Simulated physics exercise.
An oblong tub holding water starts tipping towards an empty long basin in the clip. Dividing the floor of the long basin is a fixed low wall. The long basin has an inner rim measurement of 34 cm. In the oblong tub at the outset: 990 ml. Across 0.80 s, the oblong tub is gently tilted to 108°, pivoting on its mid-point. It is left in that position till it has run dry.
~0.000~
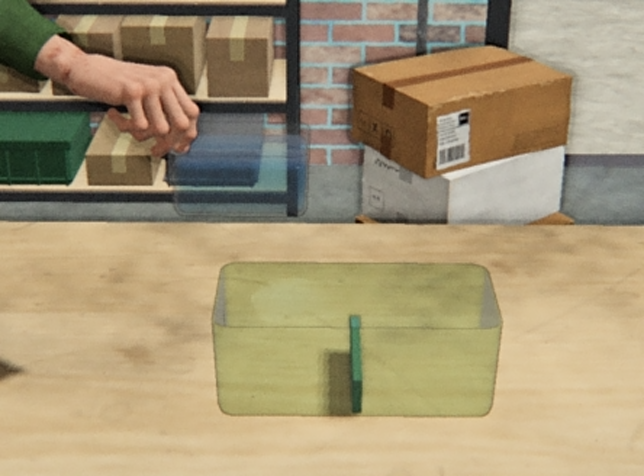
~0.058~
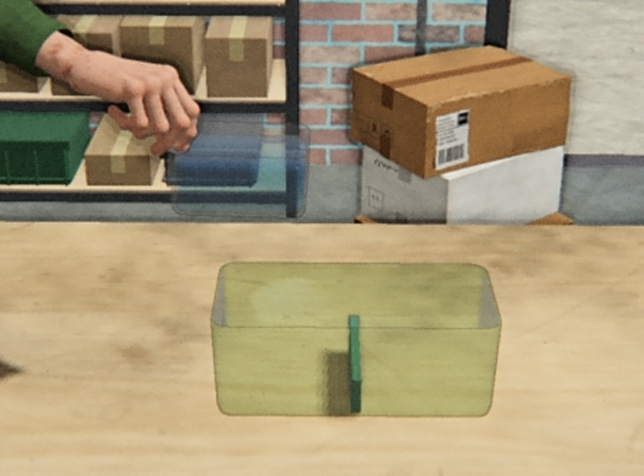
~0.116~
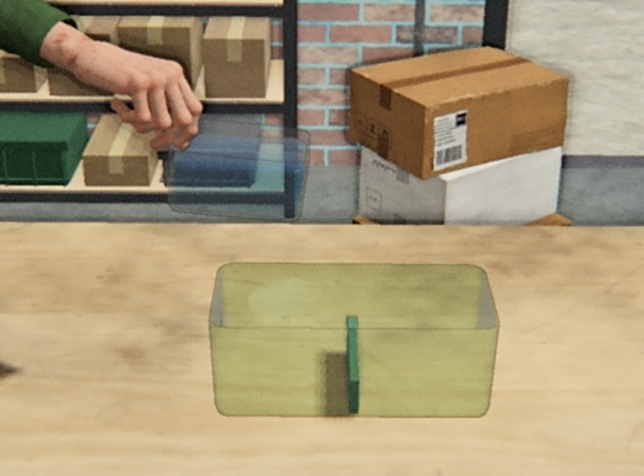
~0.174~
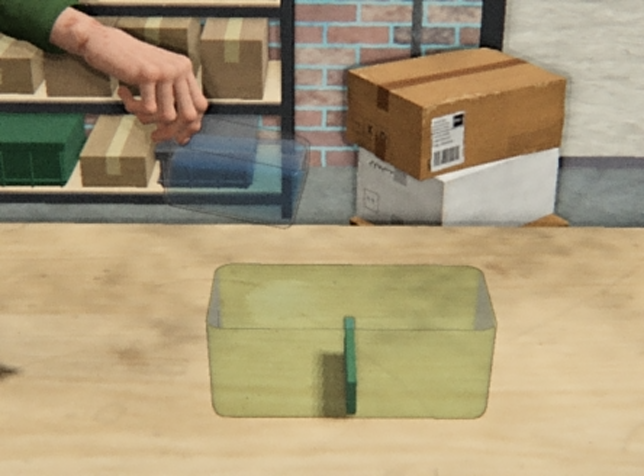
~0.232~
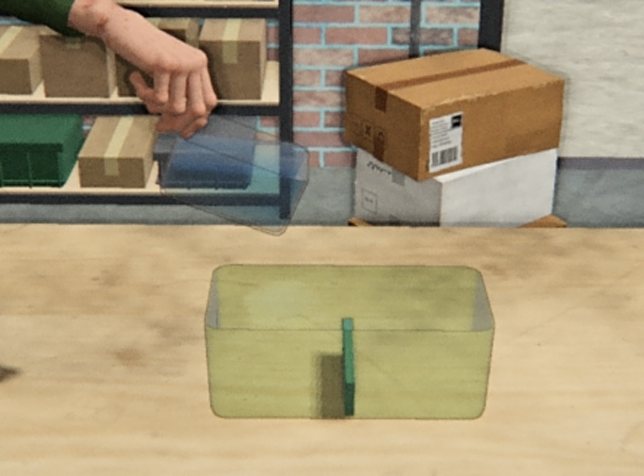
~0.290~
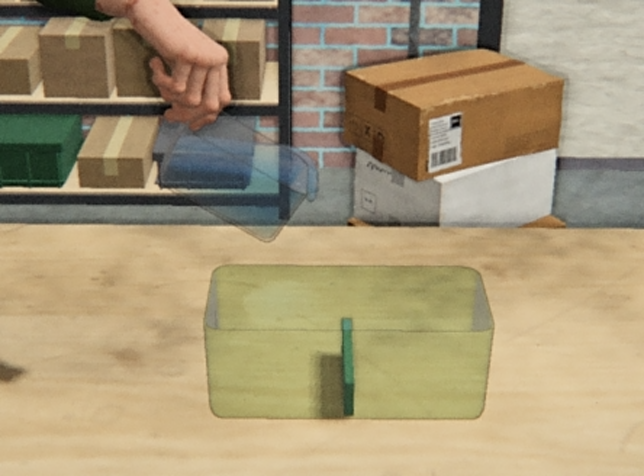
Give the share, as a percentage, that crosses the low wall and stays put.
Around 61 %.
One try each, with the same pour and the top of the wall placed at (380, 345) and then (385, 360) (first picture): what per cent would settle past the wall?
First try about 35 %, second try about 35 %.
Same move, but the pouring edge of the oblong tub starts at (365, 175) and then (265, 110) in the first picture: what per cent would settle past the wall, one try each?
In order, 80 and 25 per cent.
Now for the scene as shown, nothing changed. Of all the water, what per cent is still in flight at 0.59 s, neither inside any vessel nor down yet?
About 44 per cent.
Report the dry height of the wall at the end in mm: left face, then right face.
It's around 36 mm on the left side and around 24 mm on the right side.
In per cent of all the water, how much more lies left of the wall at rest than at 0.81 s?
I'd say near 8 percent.
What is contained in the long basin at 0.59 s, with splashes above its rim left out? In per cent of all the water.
Fraction in basin: Approx. 36%.
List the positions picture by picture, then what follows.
Tilt 0°; pouring edge (309, 141); surface from (177, 148) to (307, 149); the long basin's rim runs from (217, 295) to (494, 296); the wall's top is at (356, 348), in the first frame.
Tilt 1°; pouring edge (309, 143); surface from (176, 148) to (306, 150), in the second frame.
Tilt 6°; pouring edge (308, 148); surface from (177, 147) to (306, 152), in the third frame.
Tilt 12°; pouring edge (308, 157); surface from (175, 147) to (306, 155), in the fourth frame.
Tilt 21°; pouring edge (308, 168); surface from (172, 149) to (308, 160); 1 per cent is over the edge, in the fifth frame.
Tilt 31°; pouring edge (306, 180); surface from (172, 149) to (307, 171); 6 per cent is over the edge, in the sixth frame.
By 0.59 s the tilt is 91° and 19 per cent is still to pour, 2 is left of the wall and 33 right of it.
By 0.81 s the tilt is 108° and 4 per cent is still to pour, 27 is left of the wall and 61 right of it.
By 1.05 s the tilt is 108° and 0 per cent is still to pour, 34 is left of the wall and 61 right of it.
By 1.30 s the tilt is 108° and 0 per cent is still to pour, 35 is left of the wall and 61 right of it.
At rest 35 per cent lies left of the wall, 61 right of it and 4 outside.
